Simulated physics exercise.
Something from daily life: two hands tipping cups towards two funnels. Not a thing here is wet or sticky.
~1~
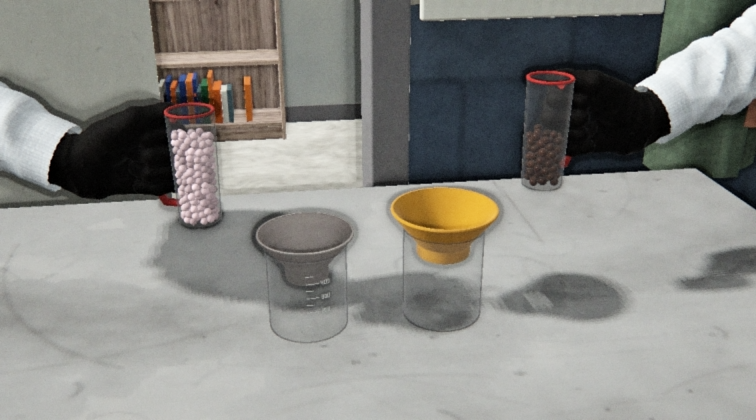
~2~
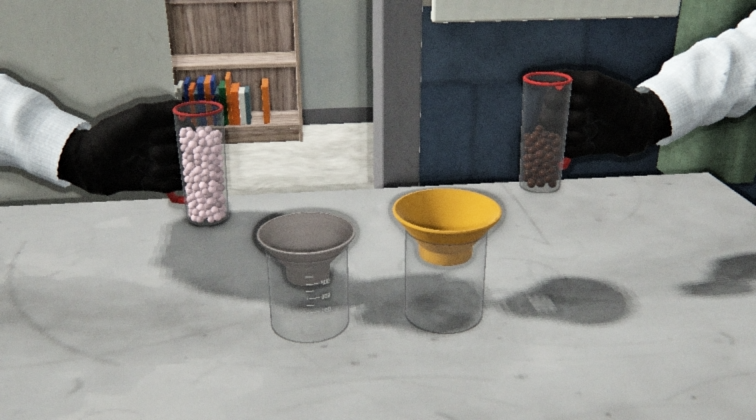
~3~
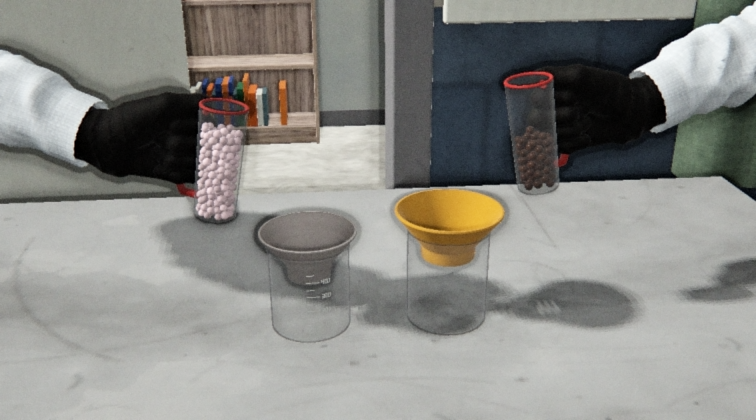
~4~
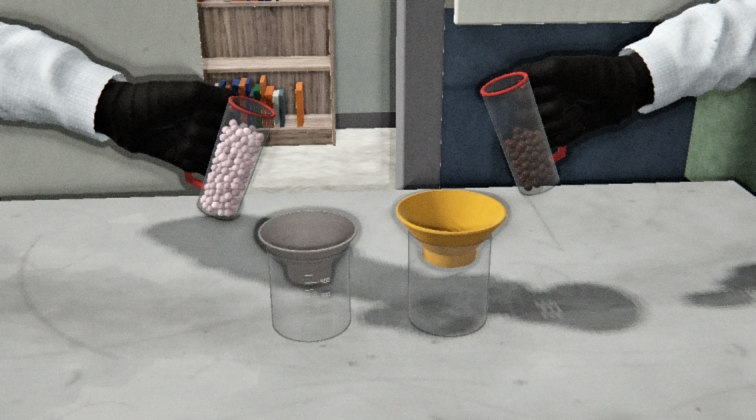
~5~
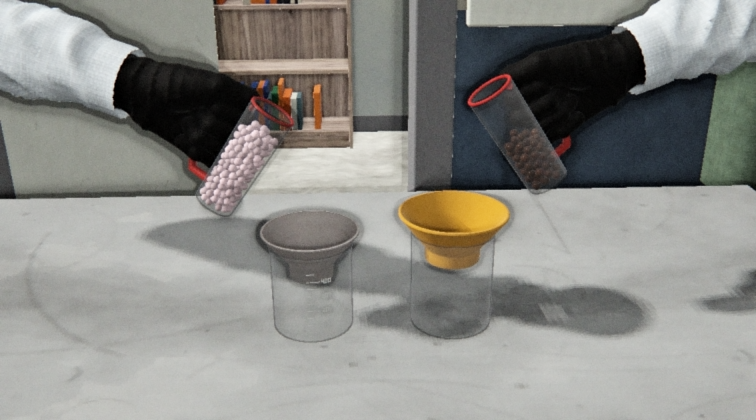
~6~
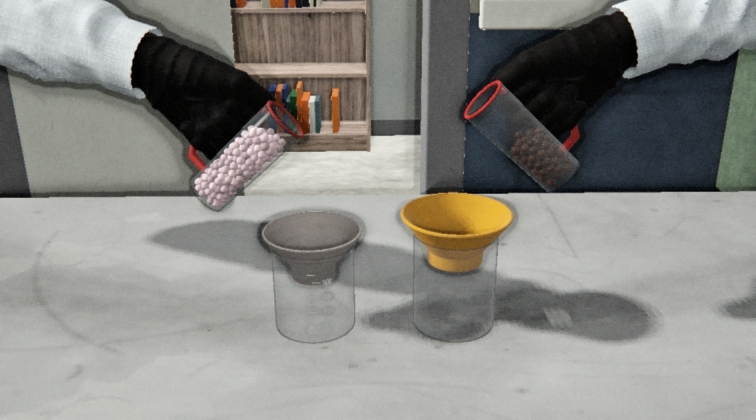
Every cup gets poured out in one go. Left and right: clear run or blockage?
In the end left: Flows freely; right: Flows freely.
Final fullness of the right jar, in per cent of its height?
Level: Near 15 per cent.
Then, 0.45 s past the last view, left, all still in the cup; right, all still in the cup.
Then, 0.85 s past the last view, left, most still in the cup, a small part in or over the funnel, a stray few down in the jar; right, most still in the cup, a small part in or over the funnel.
Then, 1.19 s past the last view, left, a small part still in the cup, about a third in or over the funnel, about half down in the jar; right, a stray few still in the cup, about a third in or over the funnel, about two thirds down in the jar.
Finally, left, all down in the jar; right, all down in the jar.
